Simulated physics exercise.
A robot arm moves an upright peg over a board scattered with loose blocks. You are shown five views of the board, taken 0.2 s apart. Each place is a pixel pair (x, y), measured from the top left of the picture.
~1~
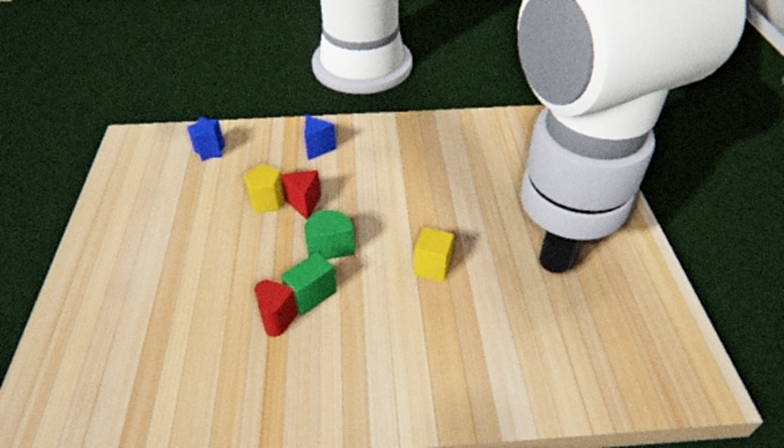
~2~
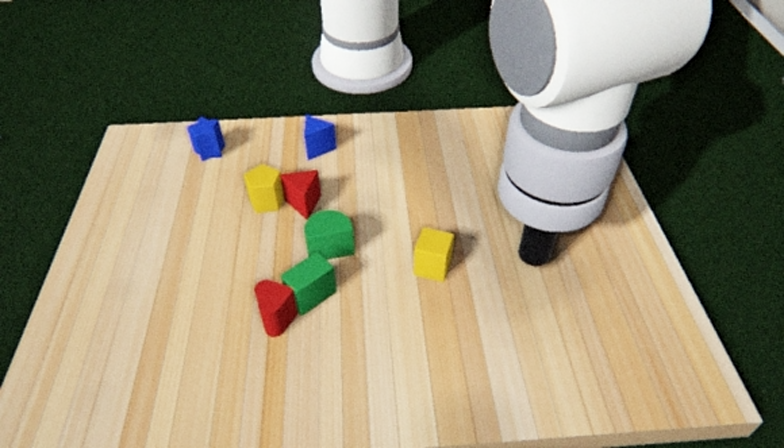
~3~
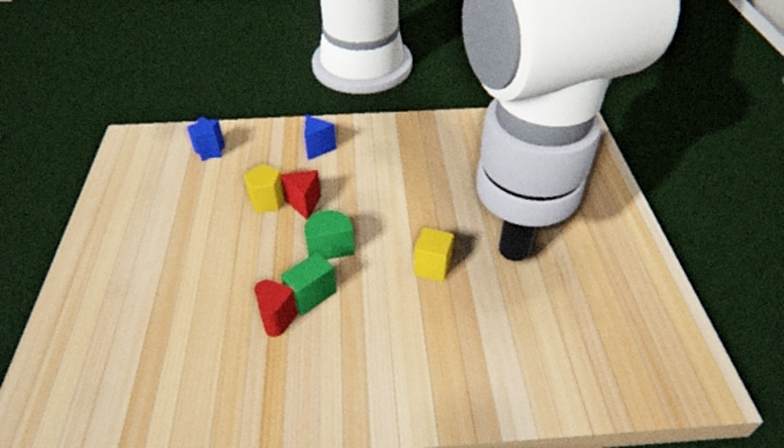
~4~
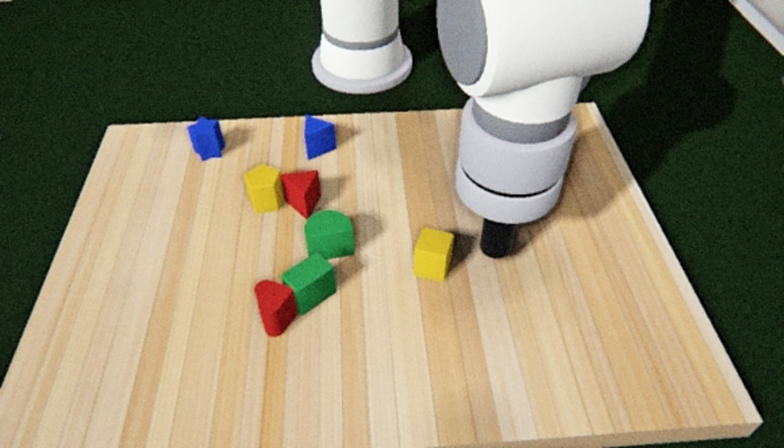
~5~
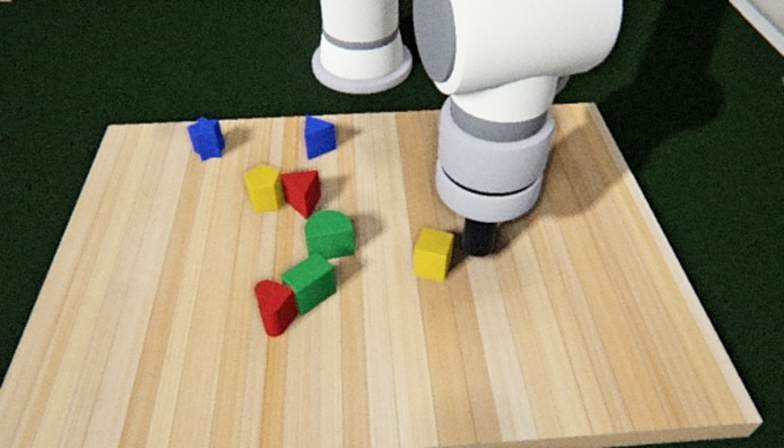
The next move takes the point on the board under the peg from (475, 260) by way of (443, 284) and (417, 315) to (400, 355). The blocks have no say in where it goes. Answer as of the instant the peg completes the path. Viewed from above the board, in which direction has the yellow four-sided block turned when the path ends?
With the clock.
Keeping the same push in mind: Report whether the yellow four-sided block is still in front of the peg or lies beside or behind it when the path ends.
Once the path is finished, the yellow four-sided block lies beside or behind the peg.
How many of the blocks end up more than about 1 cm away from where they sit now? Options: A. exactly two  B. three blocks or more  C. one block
Option C.
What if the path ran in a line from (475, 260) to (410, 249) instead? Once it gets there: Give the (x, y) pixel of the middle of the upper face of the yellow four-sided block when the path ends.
Answer: (401, 246).
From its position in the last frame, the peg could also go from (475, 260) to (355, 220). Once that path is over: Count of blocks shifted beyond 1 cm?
One block shifts.
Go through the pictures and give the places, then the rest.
The first frame shows lower end of the peg at (554, 263), tops of blocks, yellow four-sided block at (434, 241).
The second frame shows peg at (533, 256), blocks as before.
The third frame shows peg at (514, 251), blocks as before.
The fourth frame shows peg at (495, 249), blocks as before.
The fifth frame shows peg at (477, 247), yellow four-sided block at (434, 241).
On the path given first. One third of the way, peg at (443, 272); yellow four-sided block at (417, 243), turned 25° clockwise.
Two thirds of the way, peg at (417, 304); yellow four-sided block at (417, 243), turned 25° clockwise.
At the end, peg at (400, 343); yellow four-sided block at (417, 243), turned 25° clockwise.
